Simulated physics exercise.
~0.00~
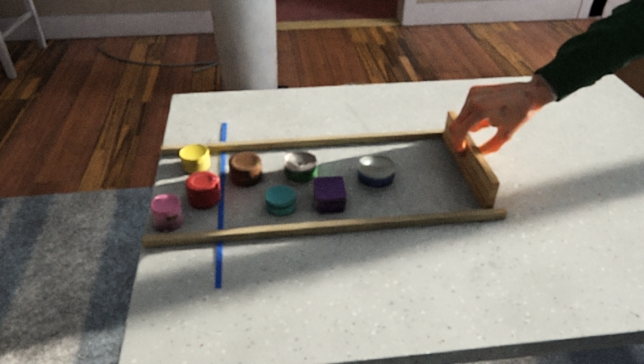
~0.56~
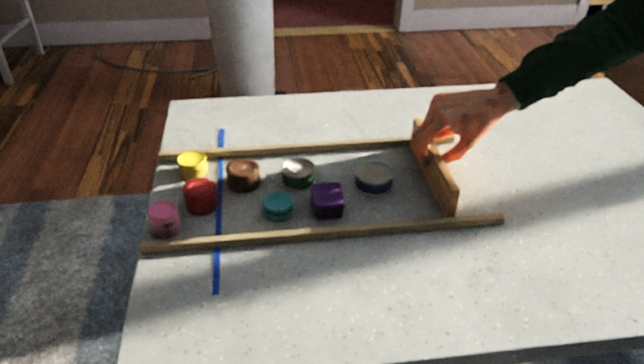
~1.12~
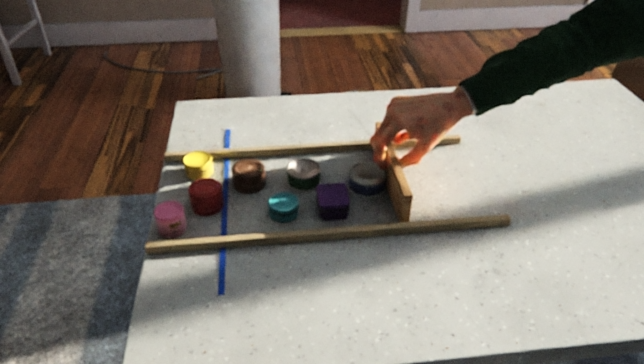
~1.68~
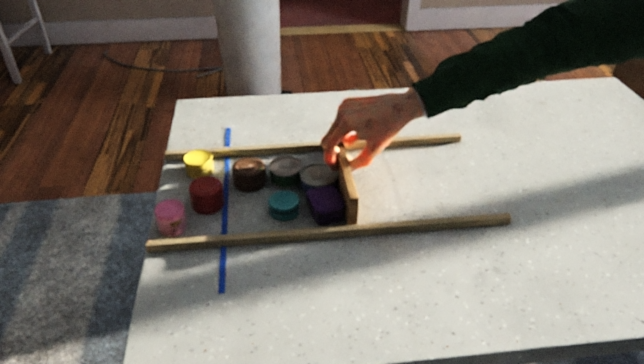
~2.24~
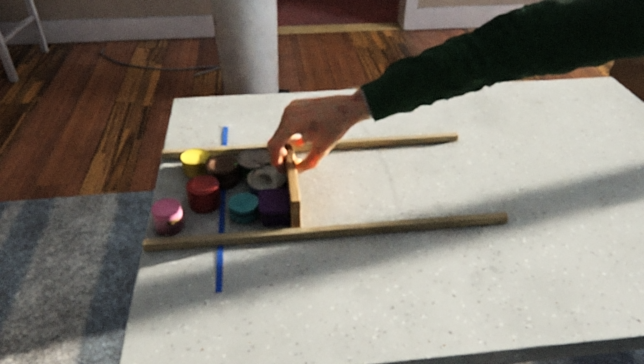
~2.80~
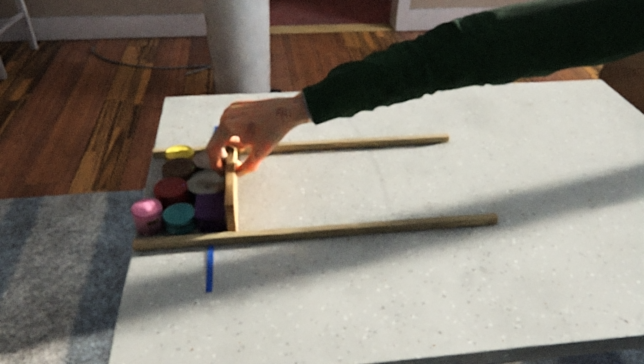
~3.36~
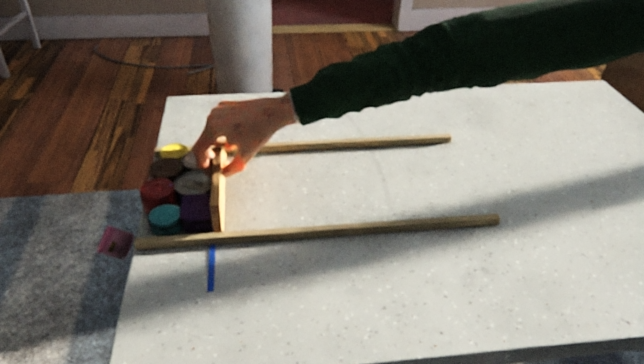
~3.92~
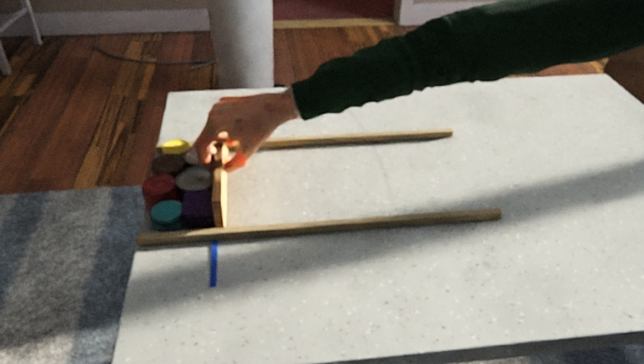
A hand-held board slides left, bunching small containers together until the pink tub falls off.
